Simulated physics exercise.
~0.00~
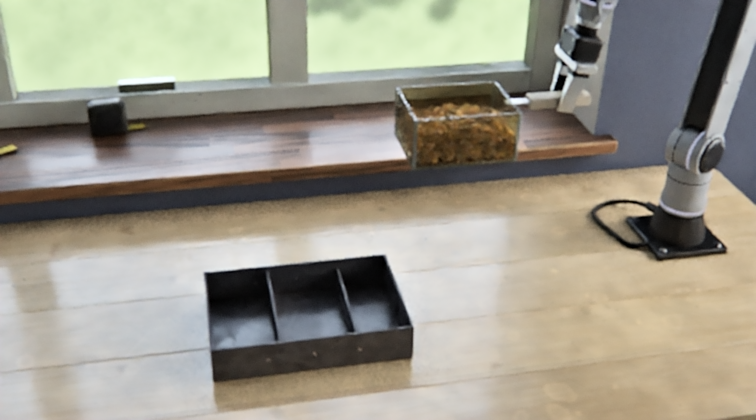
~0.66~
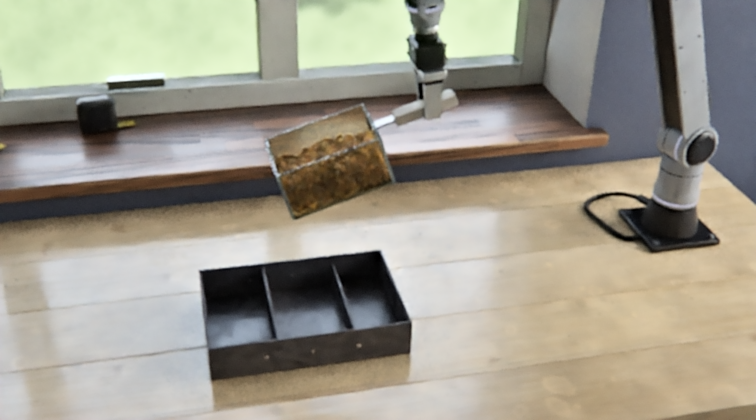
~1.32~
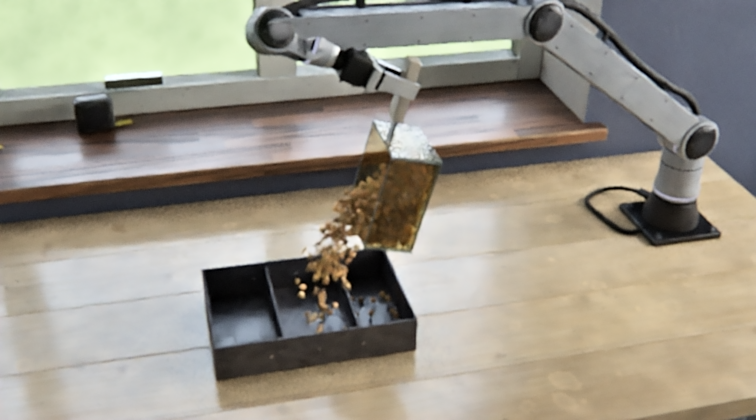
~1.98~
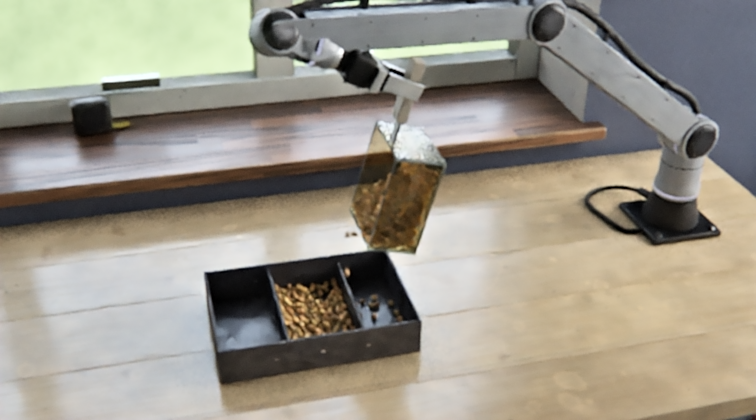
The footage shows a robot arm carrying a clear box of dried chickpeas left from a windowsill, tilting it steeply over a black three-part tray on a wooden table and pouring some out, leaving the middle section filled, a few pieces in the right one, and many still in the box.
